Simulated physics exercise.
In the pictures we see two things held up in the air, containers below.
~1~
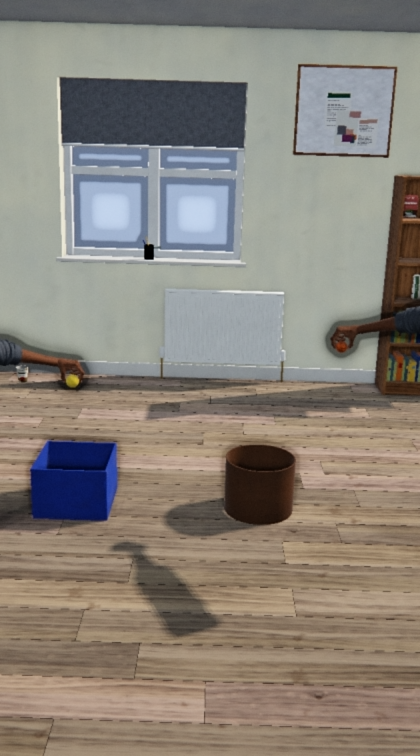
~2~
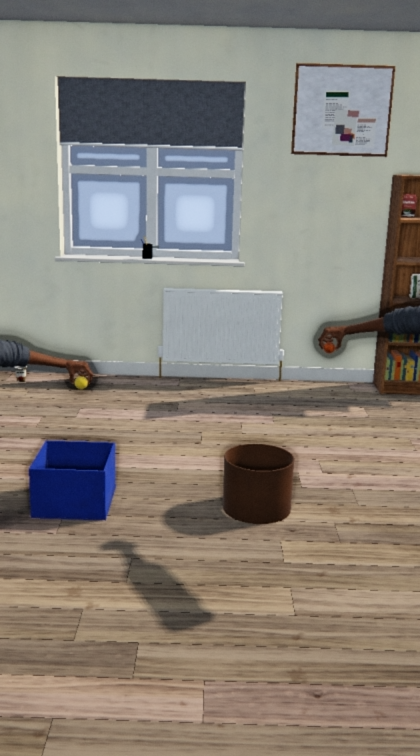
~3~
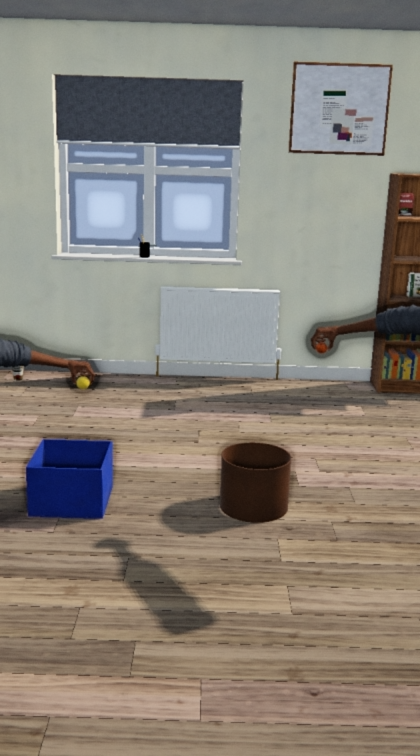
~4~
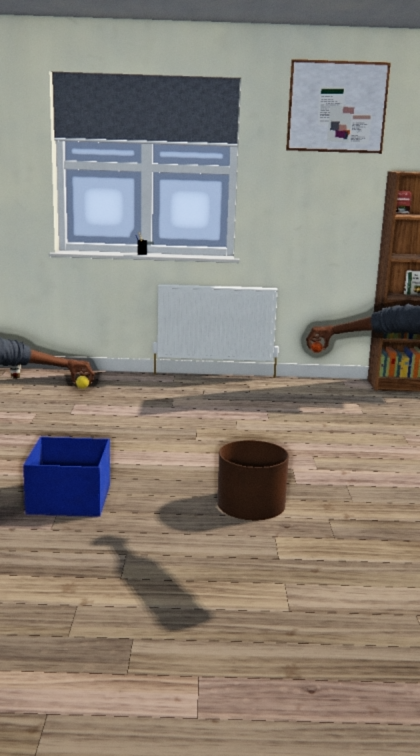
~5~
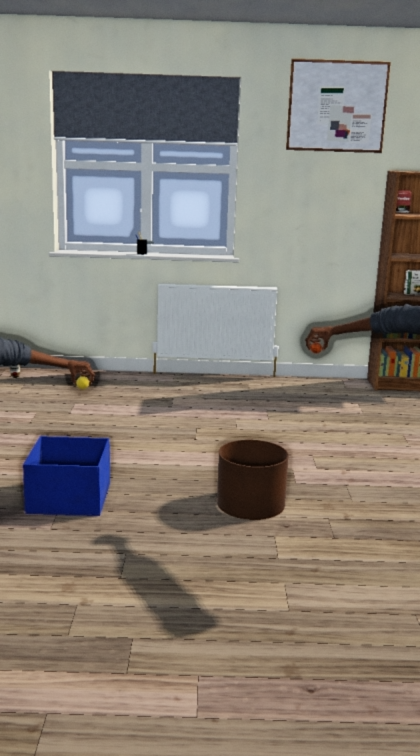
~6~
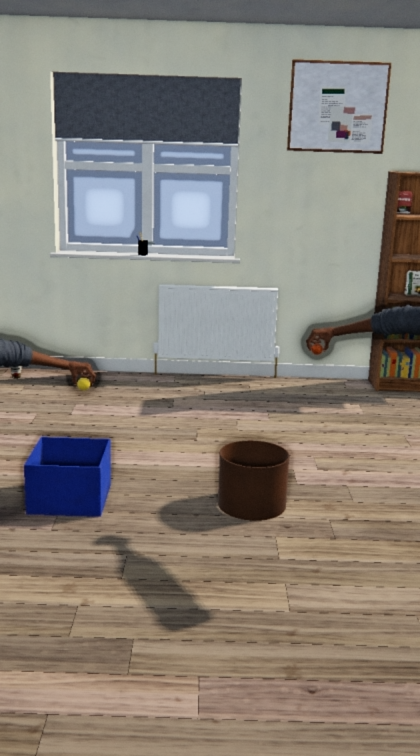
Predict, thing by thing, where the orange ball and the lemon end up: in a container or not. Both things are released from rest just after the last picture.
Prediction - orange ball: Not in one; lemon: In a container.
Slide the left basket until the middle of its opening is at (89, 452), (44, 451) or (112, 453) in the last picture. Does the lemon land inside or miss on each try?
Here's how it goes: It enters the mouth, after that it does not get in, and at the end it enters the mouth.
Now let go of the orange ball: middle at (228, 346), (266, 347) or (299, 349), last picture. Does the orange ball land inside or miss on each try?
So the orange ball drops in the first time, drops in the second time and fails to go in the third time.
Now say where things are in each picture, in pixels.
Still on the way; orange ball (342, 347); lemon (73, 381); left basket (76, 480), in the first frame.
Still on the way; lemon (81, 383); right bucket (258, 483), in the second frame.
Still on the way; orange ball (322, 348); left basket (72, 478), in the third frame.
Still on the way; lemon (83, 382); right bucket (253, 479), in the fourth frame.
Still on the way; orange ball (316, 348); left basket (69, 475), in the fifth frame.
In place, still held; orange ball (317, 349); lemon (84, 384); right bucket (253, 479), in the sixth frame.
Then, 0.20 s after the last picture, orange ball falling near (315, 375); lemon falling near (84, 409).
Then, 0.34 s after the last picture, orange ball falling near (310, 438); lemon falling near (85, 470).
Then, 0.46 s after the last picture, orange ball down below near (306, 499); lemon down below near (86, 484).
At rest, the orange ball misses, near (305, 501); the lemon lands inside, near (86, 492).
